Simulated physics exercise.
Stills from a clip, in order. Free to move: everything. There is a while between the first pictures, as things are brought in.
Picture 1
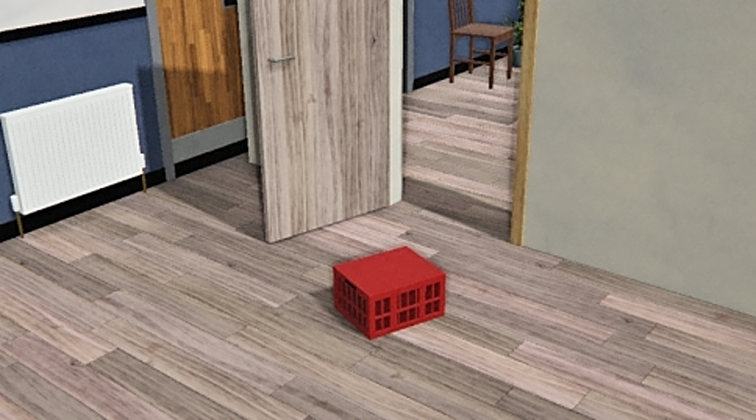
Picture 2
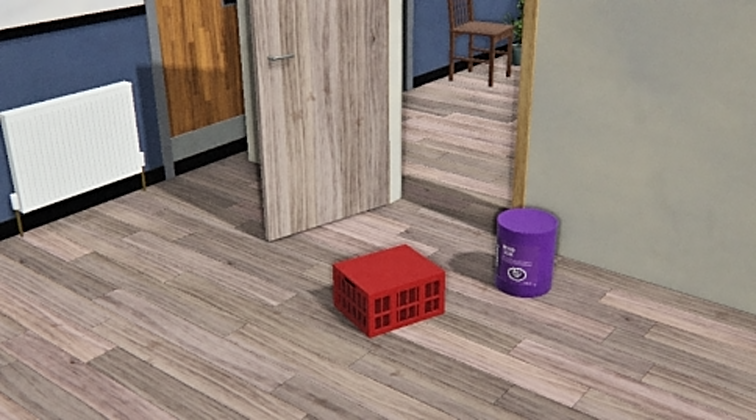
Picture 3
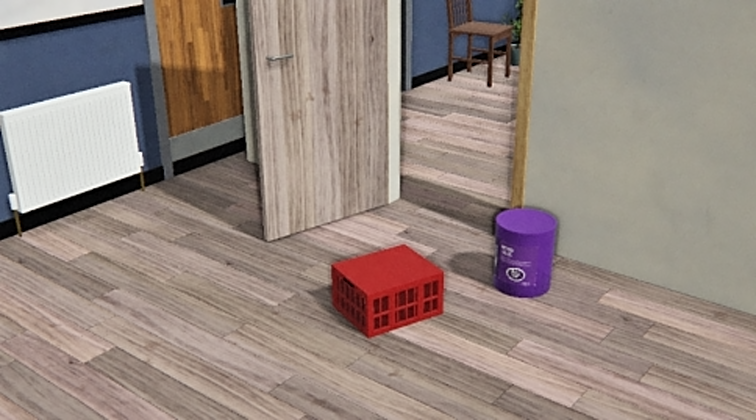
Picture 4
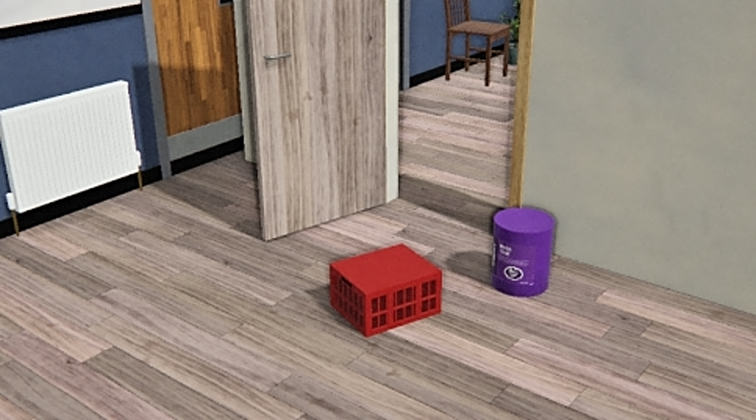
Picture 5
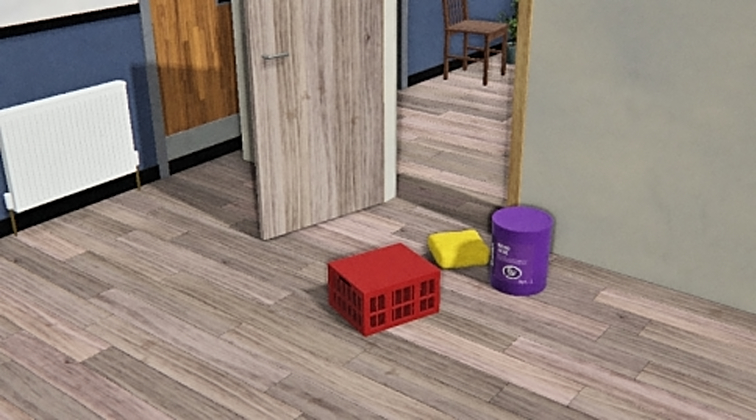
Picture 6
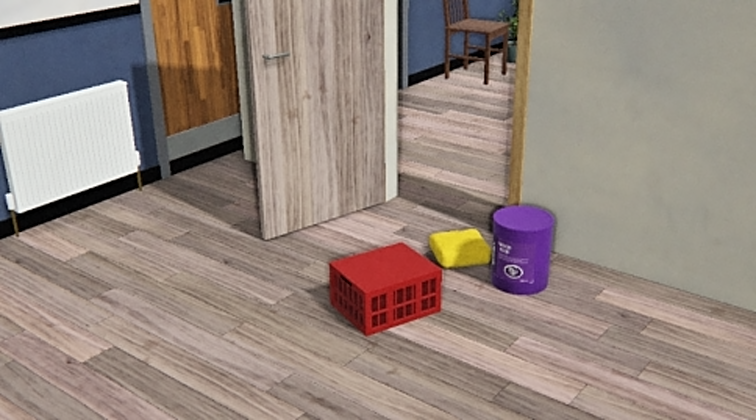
A purple pail appears right of the red crate, then a yellow cushion appears between them.
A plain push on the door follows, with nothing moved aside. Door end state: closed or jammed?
The door cannot travel further.
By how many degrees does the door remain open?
The door ends up some 20° open.
Then, 1.00 s on from there, door at 77°.
Then, 1.90 s on from there, door at 36°.
Then, 2.20 s on from there, door at 23°; yellow cushion shifted a little near (487, 242).
In the end, door at 19°; moved from the start, yellow cushion; the other 2 unmoved. At the end, from the last picture's camera, yellow cushion near (499, 242).
